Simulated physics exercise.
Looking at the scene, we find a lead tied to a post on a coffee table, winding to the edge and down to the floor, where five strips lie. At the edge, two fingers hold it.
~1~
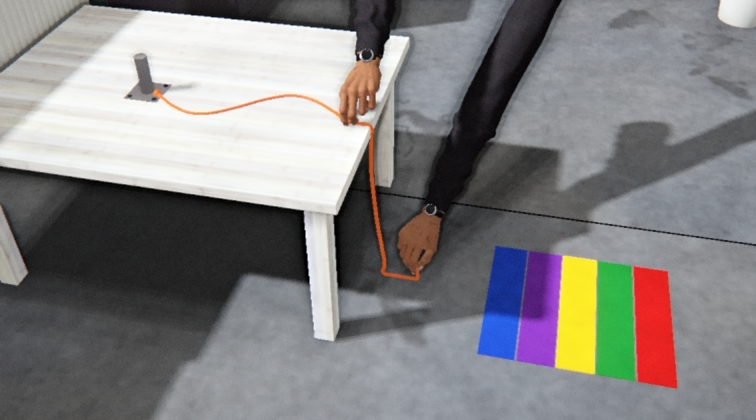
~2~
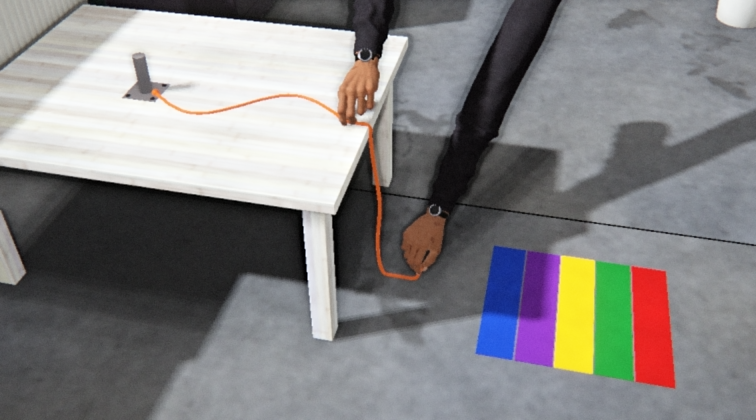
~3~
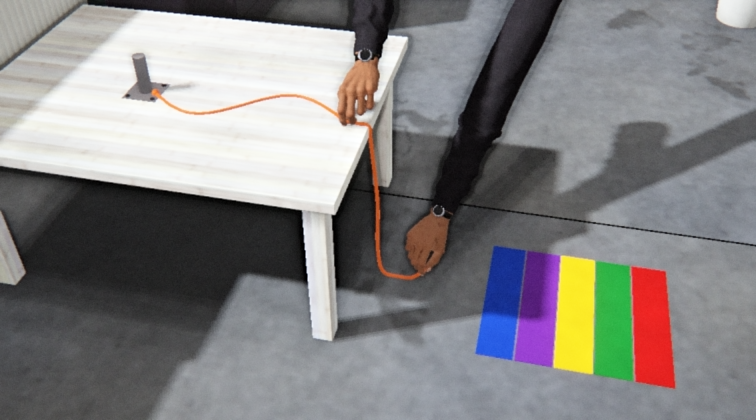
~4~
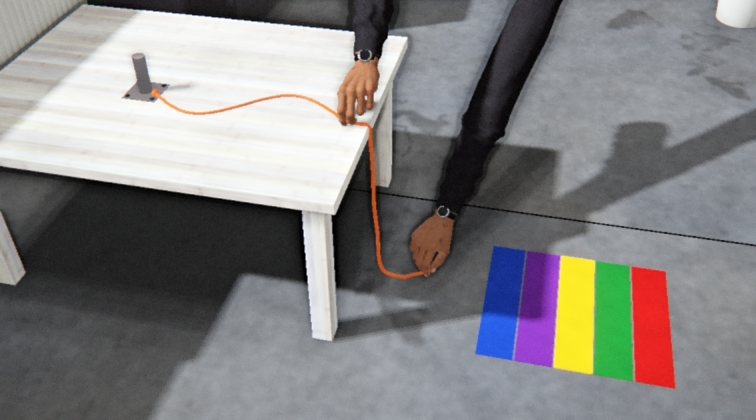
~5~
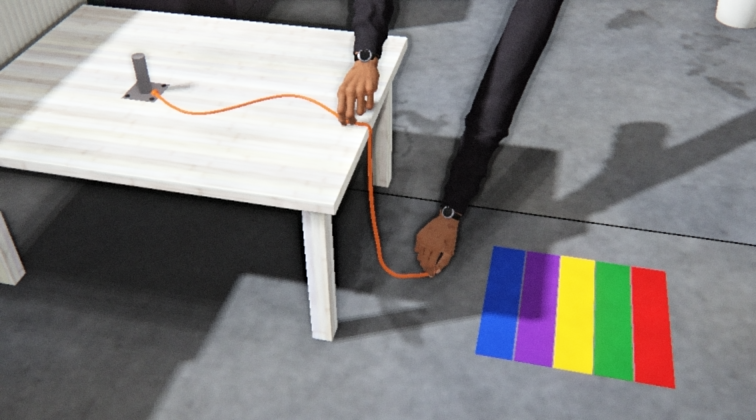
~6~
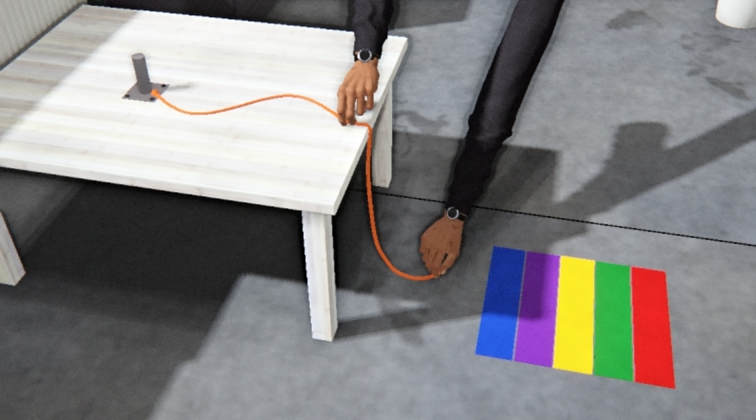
Hand near the floor drawing the end of an orange cord slightly right, another hand holding it at the table edge.
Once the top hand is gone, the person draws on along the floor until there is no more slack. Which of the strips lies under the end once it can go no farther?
The yellow one.
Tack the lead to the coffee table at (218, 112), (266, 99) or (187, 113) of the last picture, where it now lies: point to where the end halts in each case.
Roughly (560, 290), (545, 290) and (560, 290), in that order.
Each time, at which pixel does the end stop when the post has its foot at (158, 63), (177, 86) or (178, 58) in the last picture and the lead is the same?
First (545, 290), then (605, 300), then (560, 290).
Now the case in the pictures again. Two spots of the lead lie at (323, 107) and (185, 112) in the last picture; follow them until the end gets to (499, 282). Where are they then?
You'll see them at (347, 117) and then at (206, 97).
Soon after, end near (499, 282); over blue.
After that, end near (545, 289); over purple.
At the stop, end near (573, 294); over yellow. It gets as far as the yellow strip.
